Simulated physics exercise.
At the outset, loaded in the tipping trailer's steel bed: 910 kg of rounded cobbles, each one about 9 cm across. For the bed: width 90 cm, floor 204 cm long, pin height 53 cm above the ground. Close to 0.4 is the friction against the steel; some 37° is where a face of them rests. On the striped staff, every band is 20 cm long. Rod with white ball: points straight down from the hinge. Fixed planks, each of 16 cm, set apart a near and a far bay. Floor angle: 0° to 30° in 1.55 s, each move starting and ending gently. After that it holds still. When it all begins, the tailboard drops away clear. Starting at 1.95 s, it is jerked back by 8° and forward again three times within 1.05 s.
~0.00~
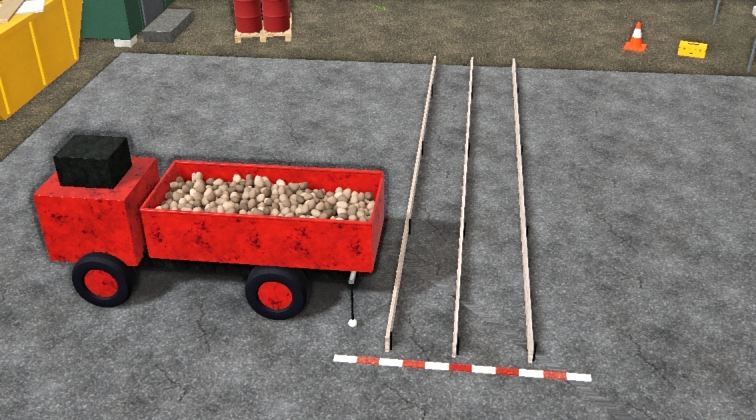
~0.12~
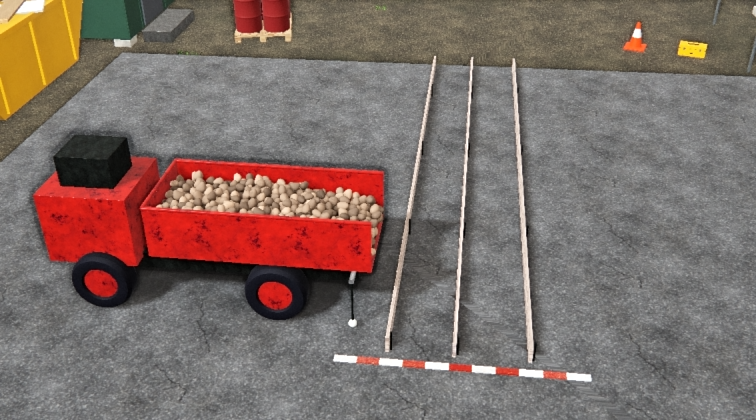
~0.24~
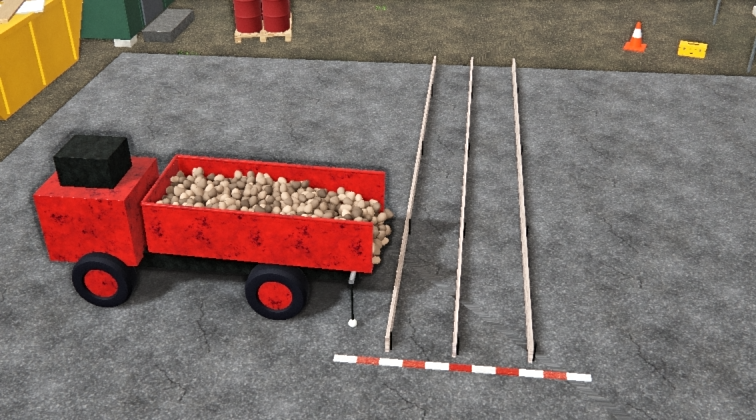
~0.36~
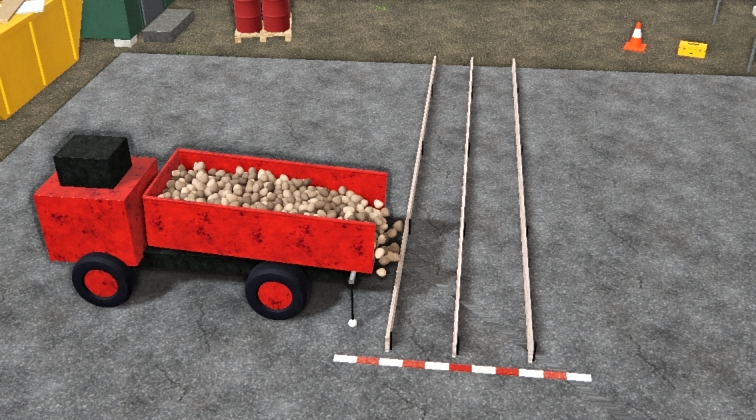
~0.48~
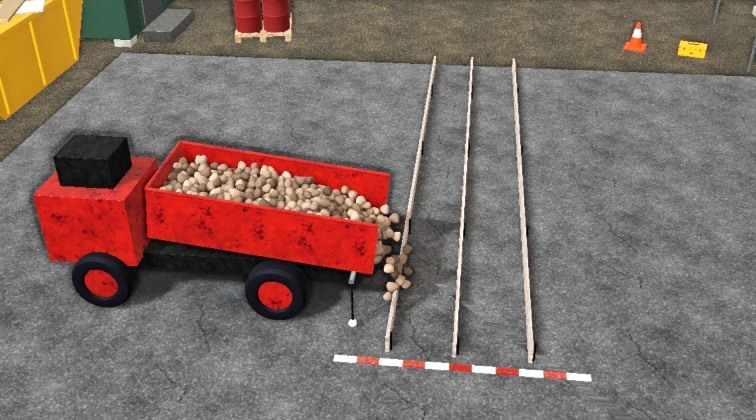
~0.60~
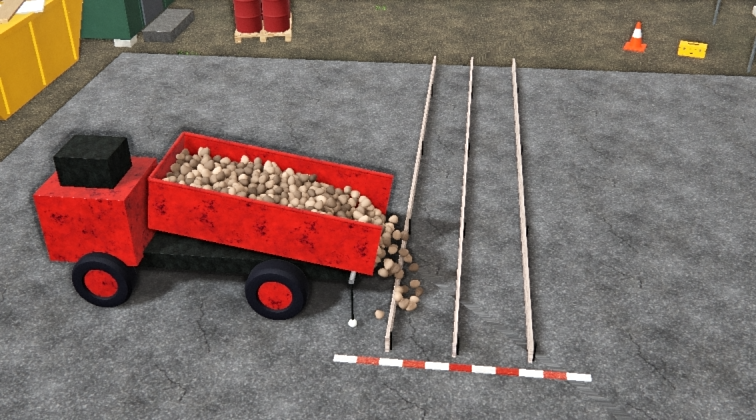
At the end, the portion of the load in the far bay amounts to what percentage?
It amounts to roughly 20 per cent.
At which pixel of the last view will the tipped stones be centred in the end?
Somewhere near pixel (425, 290).
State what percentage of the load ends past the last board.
I'd say close to 0 per cent of the whole load.
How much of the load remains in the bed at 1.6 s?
It holds some 65 per cent.
After 1.2 s the floor is at 25°; 88 % in the bed, 5 % short of the bays, 7 % in the near bay; the foremost stones are at (442, 297).
After 1.6 s the floor is at 30°; 66 % in the bed, 7 % short of the bays, 27 % in the near bay; the foremost stones are at (458, 287).
After 3.5 s the floor is at 30°; 0 % in the bed, 23 % short of the bays, 56 % in the near bay, 21 % in the far bay; the foremost stones are at (522, 301).
After 6.1 s the floor is at 30°; 0 % in the bed, 23 % short of the bays, 55 % in the near bay, 22 % in the far bay; the foremost stones are at (522, 310).
